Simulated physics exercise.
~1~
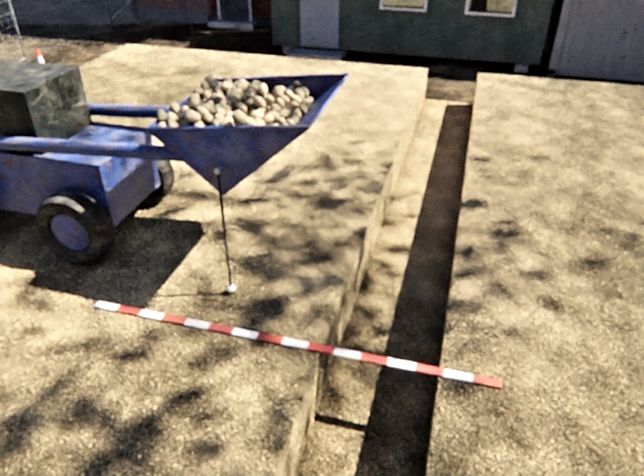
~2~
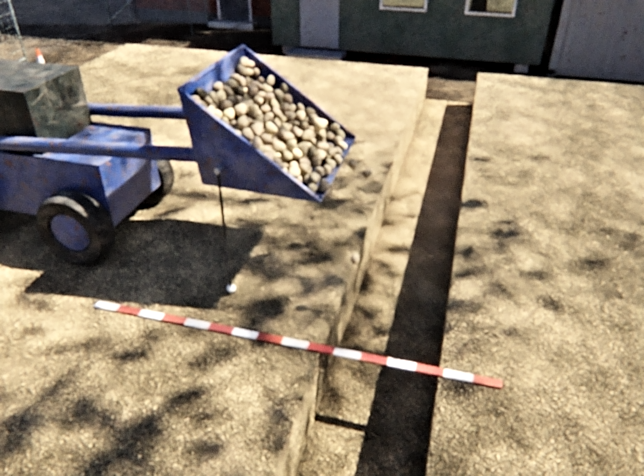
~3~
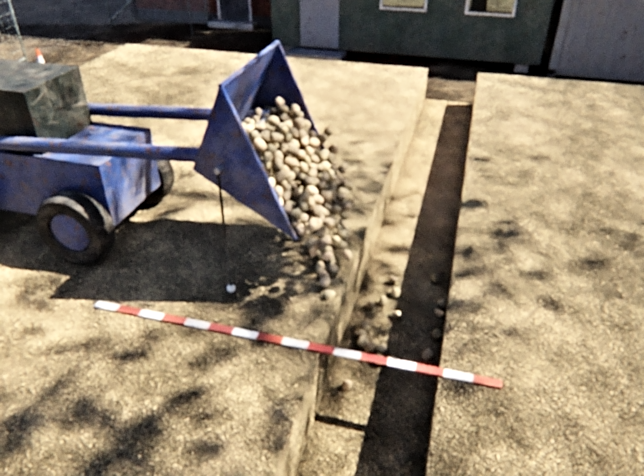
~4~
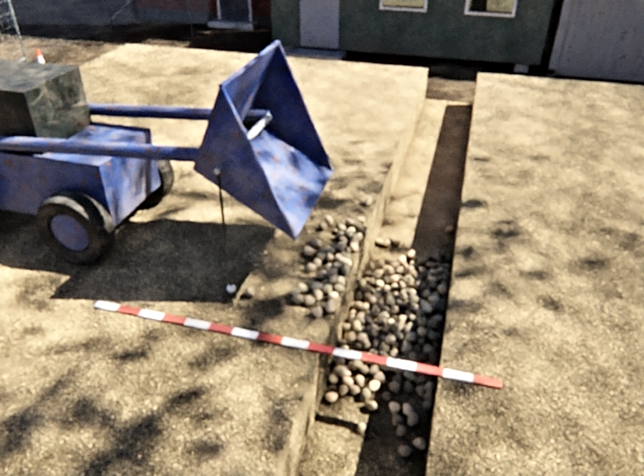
On a sunlit patch of gritty ground beside a narrow trench, a small blue loader tipped its raised bucket forward and the heap of rounded stones slid out, most landing in the trench and some lying on the near side, leaving the bucket empty.
